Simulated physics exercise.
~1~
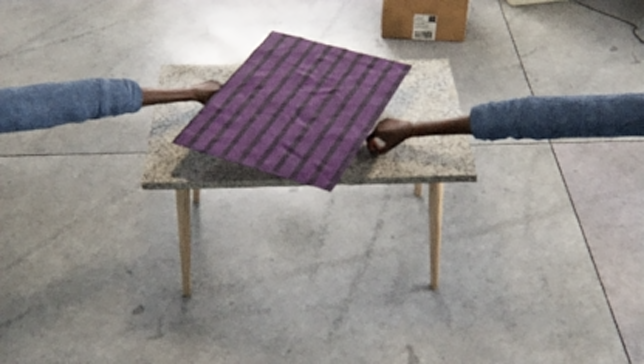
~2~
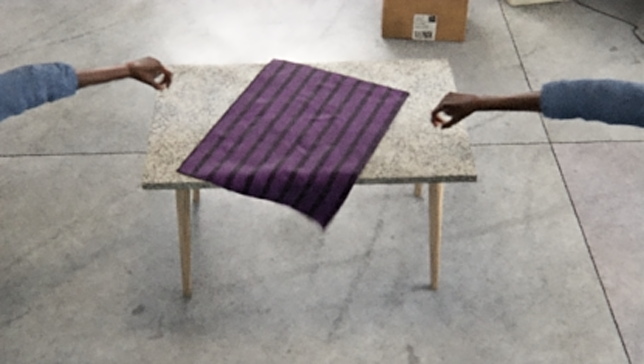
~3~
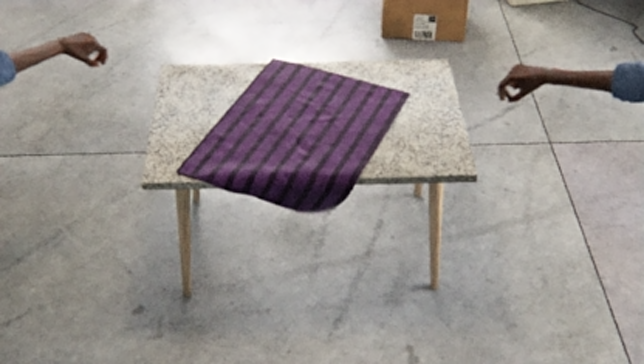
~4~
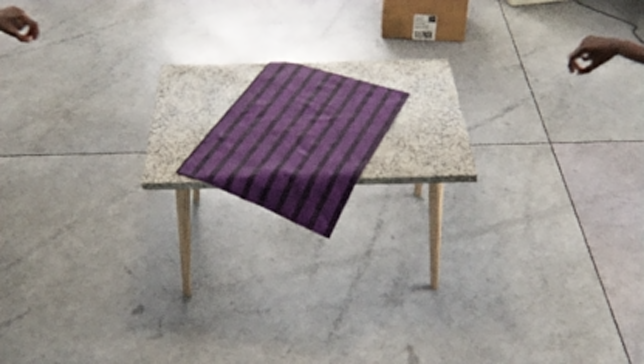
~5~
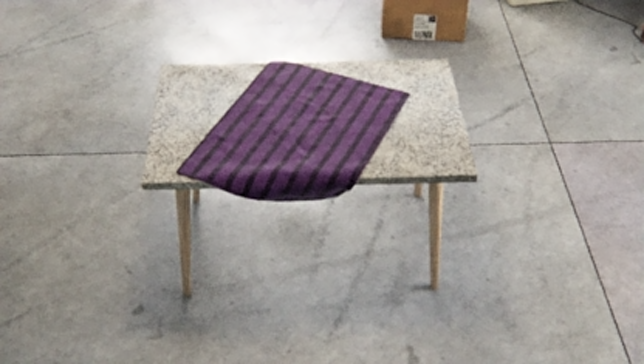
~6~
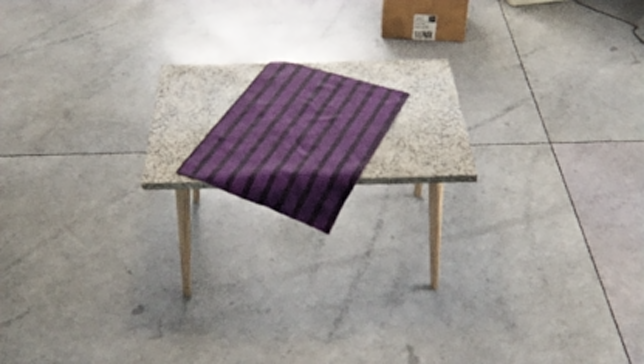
The footage shows two hands lowering a purple striped cloth onto a speckled table, then letting go and withdrawing to either side. The front corner droops over the near edge and flaps up and down, while most of the cloth stays on the tabletop, still resting there at the end.
